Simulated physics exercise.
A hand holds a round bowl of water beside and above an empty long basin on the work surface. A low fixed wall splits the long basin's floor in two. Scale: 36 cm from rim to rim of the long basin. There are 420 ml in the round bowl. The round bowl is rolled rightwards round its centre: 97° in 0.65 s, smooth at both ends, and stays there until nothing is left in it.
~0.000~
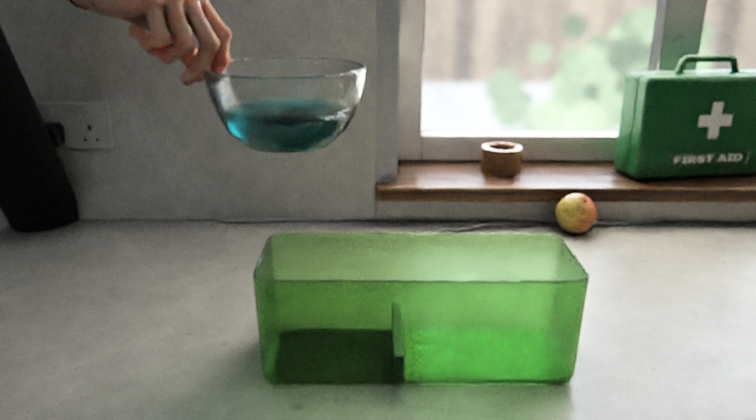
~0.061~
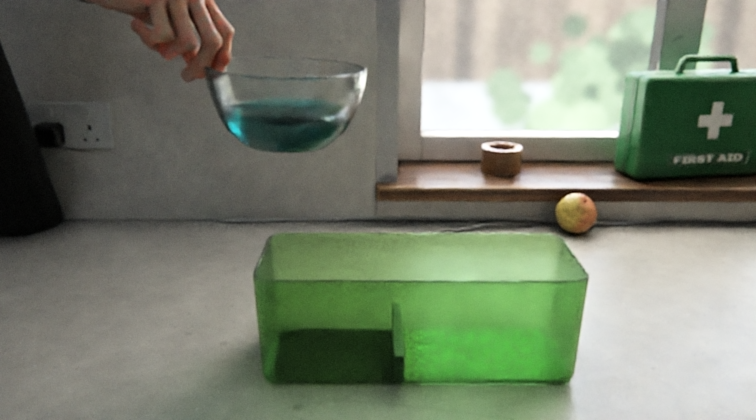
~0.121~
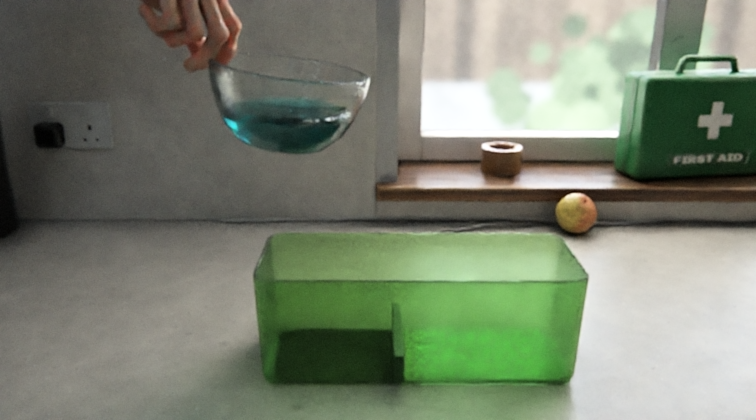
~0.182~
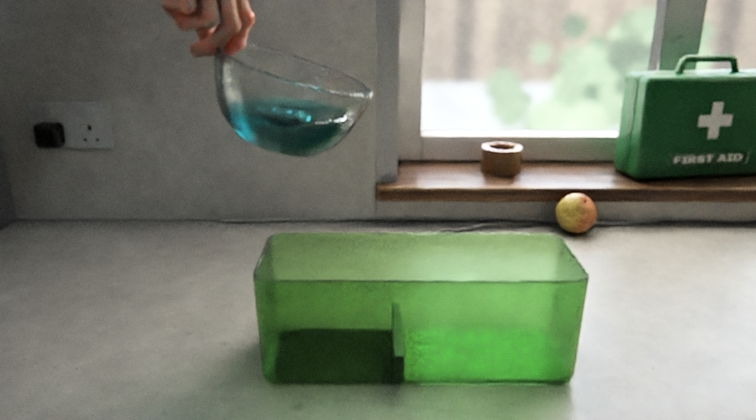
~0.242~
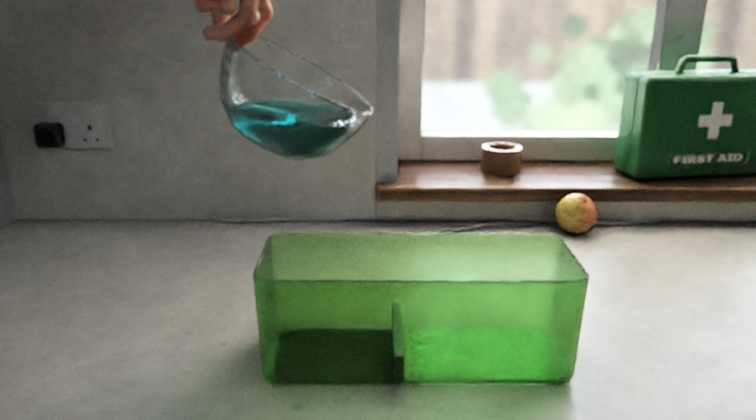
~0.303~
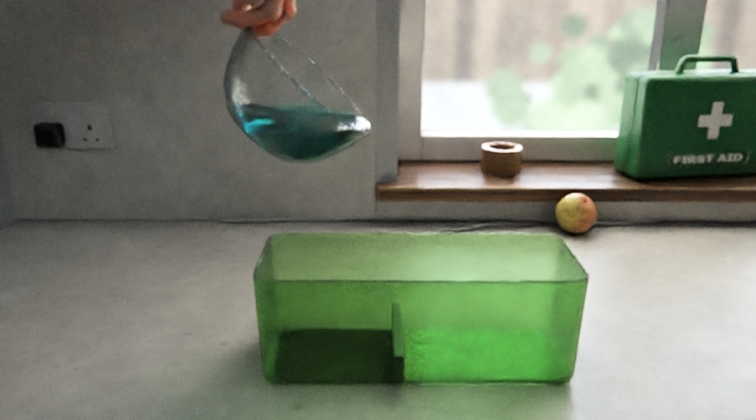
A hand at upper left tips a clear round bowl of blue water steadily rightwards, the liquid shifting toward the lowered rim, while a dark shape at the far left slips out of view. Below sits a translucent green basin with a low inner wall, with an apple, tape and a green first aid case to the right. The grey worktop by a window is seen from the front, the view still.
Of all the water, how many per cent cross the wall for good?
About 55 per cent.
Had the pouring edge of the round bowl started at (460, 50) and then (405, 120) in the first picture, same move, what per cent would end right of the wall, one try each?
First 85, then 90 per cent.
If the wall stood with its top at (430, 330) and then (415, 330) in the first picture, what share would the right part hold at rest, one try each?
In turn about 10 and 30 per cent.
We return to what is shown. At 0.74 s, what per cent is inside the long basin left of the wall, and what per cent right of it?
Some 34 per cent left and 54 right.
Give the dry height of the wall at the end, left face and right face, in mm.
Left about 24 mm, right about 24 mm.
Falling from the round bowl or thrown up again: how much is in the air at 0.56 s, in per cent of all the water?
About 48 per cent.
By 0.56 s the tilt is 92° and 21 per cent is still to pour, 5 is left of the wall and 26 right of it.
By 0.74 s the tilt is 97° and 2 per cent is still to pour, 34 is left of the wall and 54 right of it.
By 0.94 s the tilt is 97° and 0 per cent is still to pour, 44 is left of the wall and 55 right of it.
By 1.15 s the tilt is 97° and 0 per cent is still to pour, 44 is left of the wall and 55 right of it.
At rest 44 per cent lies left of the wall, 55 right of it and 1 outside.
